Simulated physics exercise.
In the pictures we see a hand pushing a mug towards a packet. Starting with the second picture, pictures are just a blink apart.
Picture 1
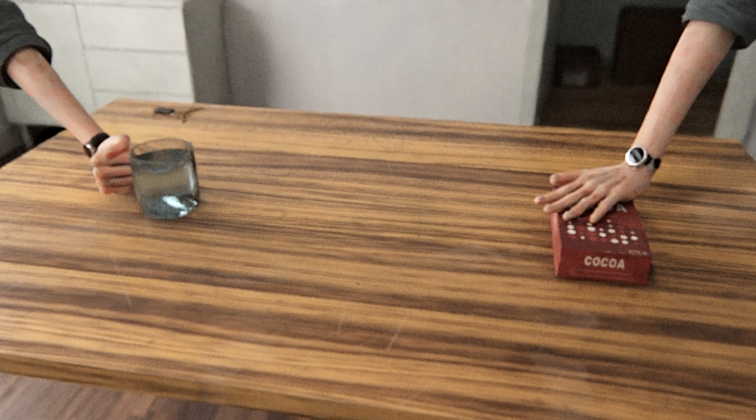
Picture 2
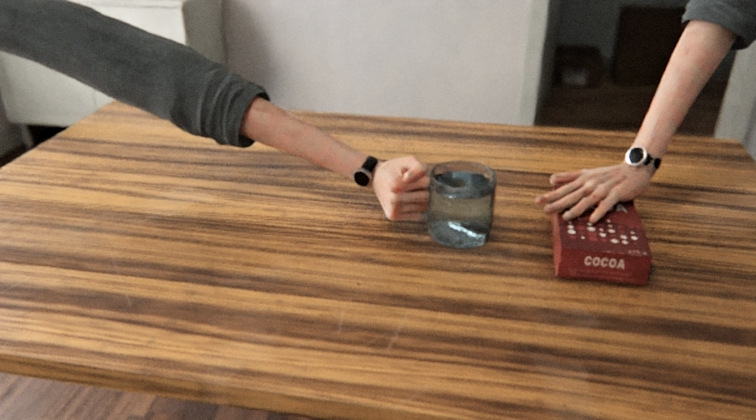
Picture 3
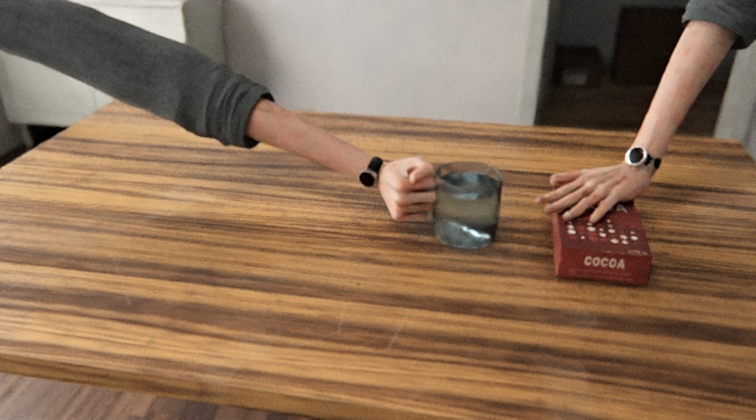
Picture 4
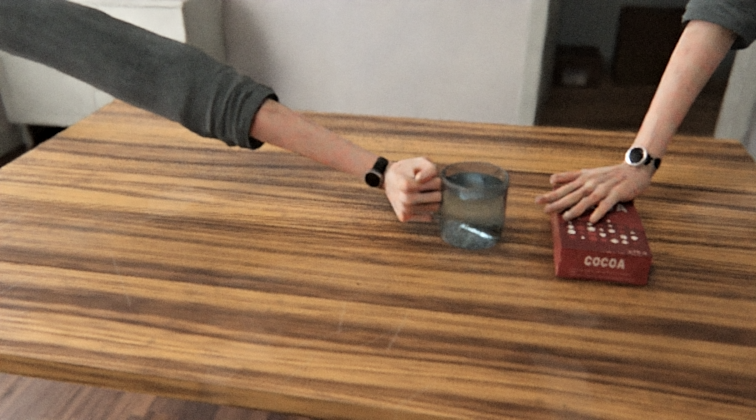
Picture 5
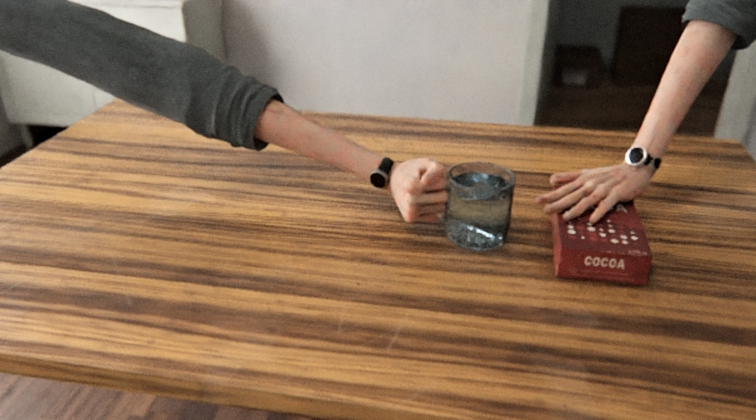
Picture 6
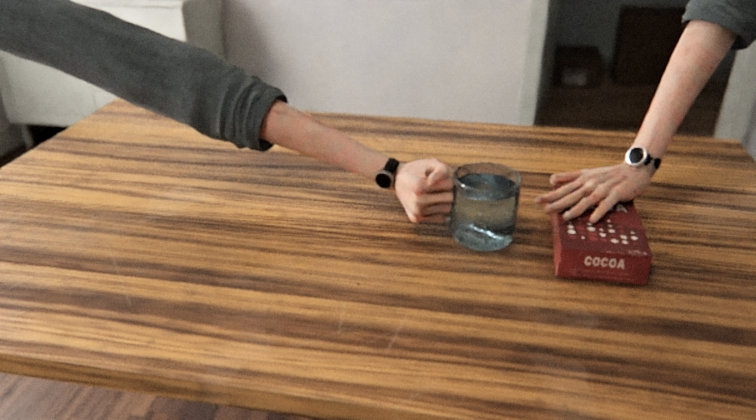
At the start, one hand holds a glass mug of water on the left of a striped wooden table, while another hand rests on a red cocoa packet at the right. The left hand pushes the mug rightward across the table, then moves it slightly closer to the packet, which stays still.
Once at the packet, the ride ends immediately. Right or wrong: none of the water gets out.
Right, none gets out.
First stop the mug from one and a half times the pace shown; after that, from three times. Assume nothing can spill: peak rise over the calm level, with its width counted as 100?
The wave tops out at around 15 per cent of the width, and then at around 30 per cent.
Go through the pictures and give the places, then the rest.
The first frame shows at rest; mug (166, 176) about three quarters full; packet (596, 231).
The second frame shows under way; mug about three quarters full, surface at (462, 185).
The third frame shows on by 5 px; mug (467, 203) about three quarters full.
The fourth frame shows on by 5 px; mug about three quarters full, surface at (474, 186).
The fifth frame shows on by 5 px; mug (479, 204) about three quarters full.
The sixth frame shows on by 5 px; mug about three quarters full, surface at (486, 187); packet (596, 231).
Shortly, the mug meets the packet.
Then, the water surges up the wall; the wave climbs under half way to the rim.
At the finish, the mug stands at the packet; none is lost.
